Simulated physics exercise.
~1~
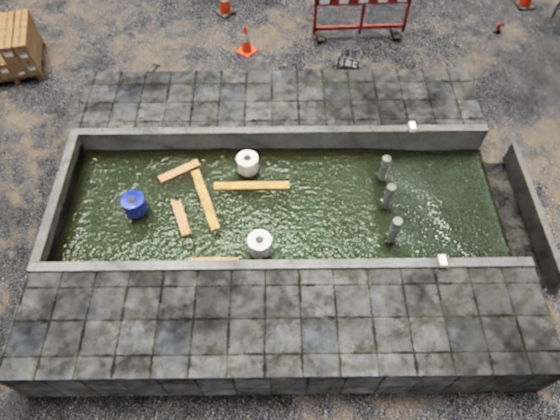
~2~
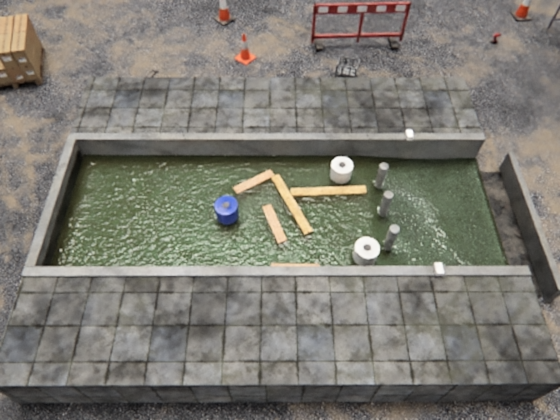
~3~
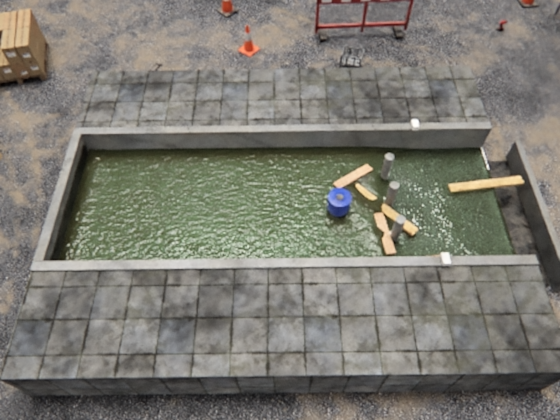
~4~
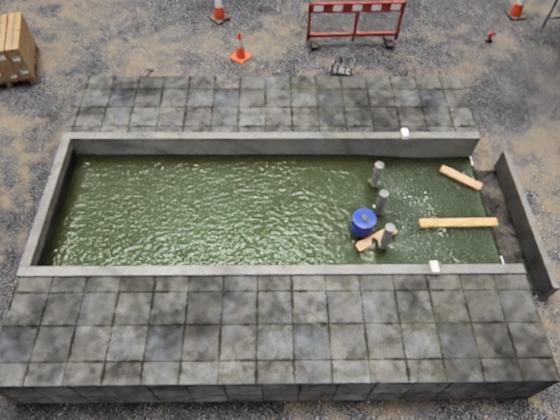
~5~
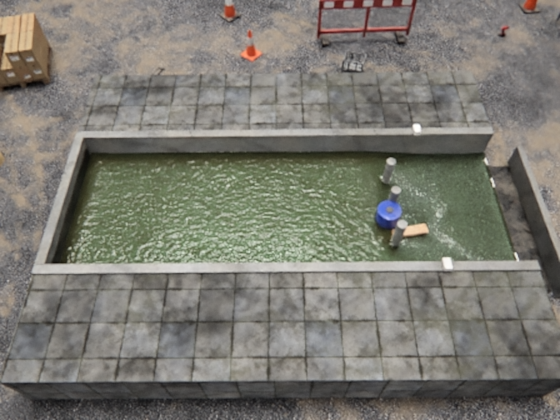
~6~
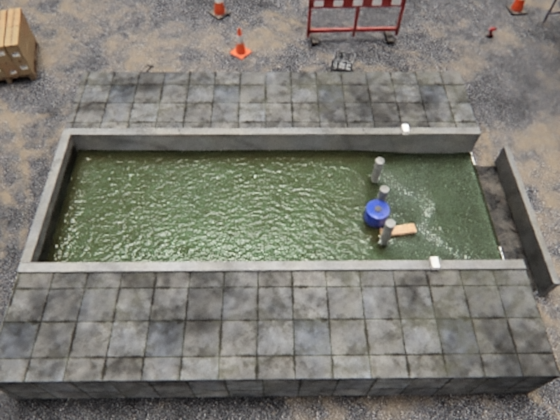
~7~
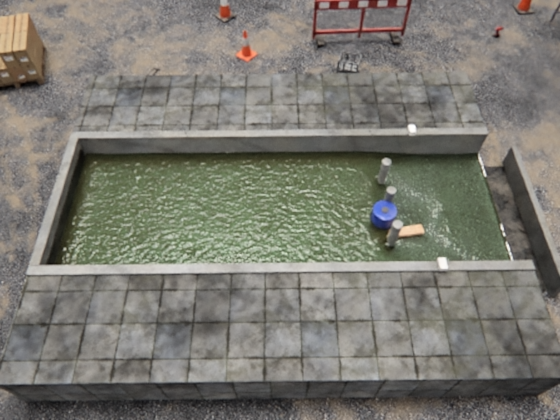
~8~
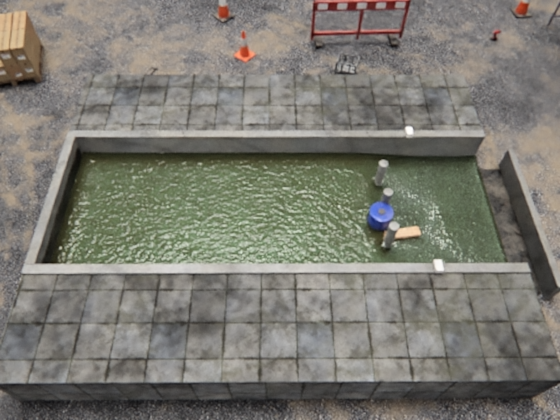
Green water carries planks and tubs right, leaving a blue tub and plank at posts.
